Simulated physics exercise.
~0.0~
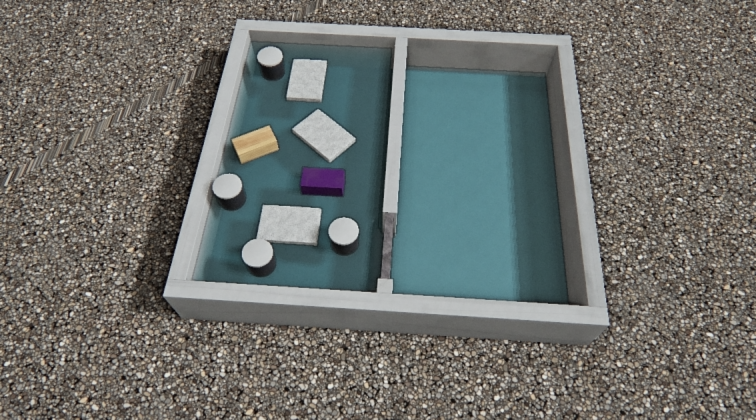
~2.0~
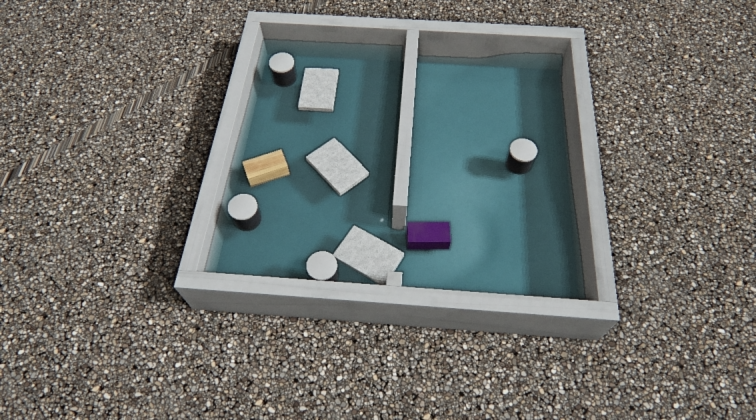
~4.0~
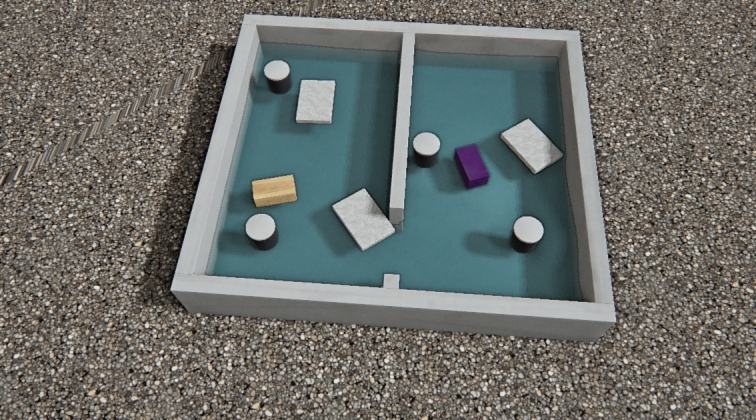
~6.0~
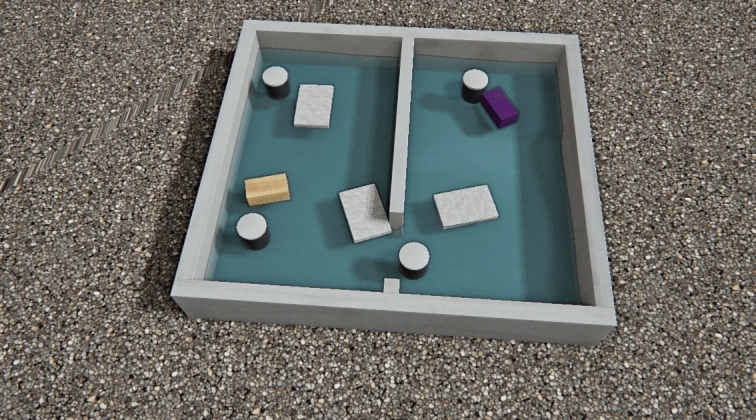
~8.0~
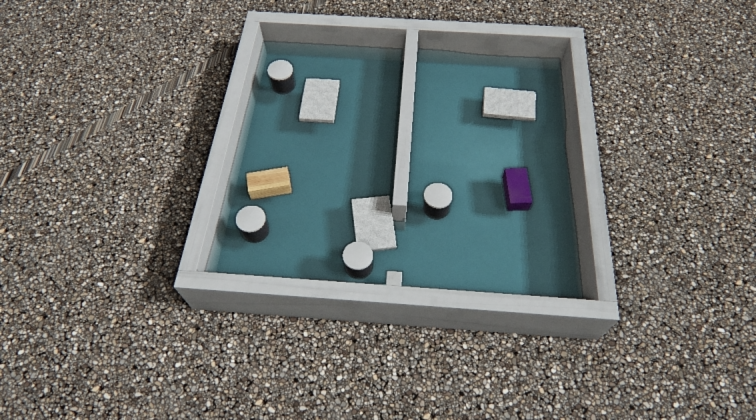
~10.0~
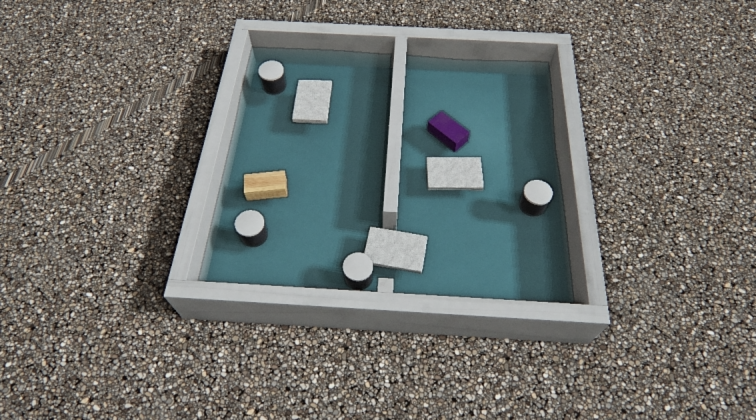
The purple block floats through the gap in the divider and drifts around the right side.
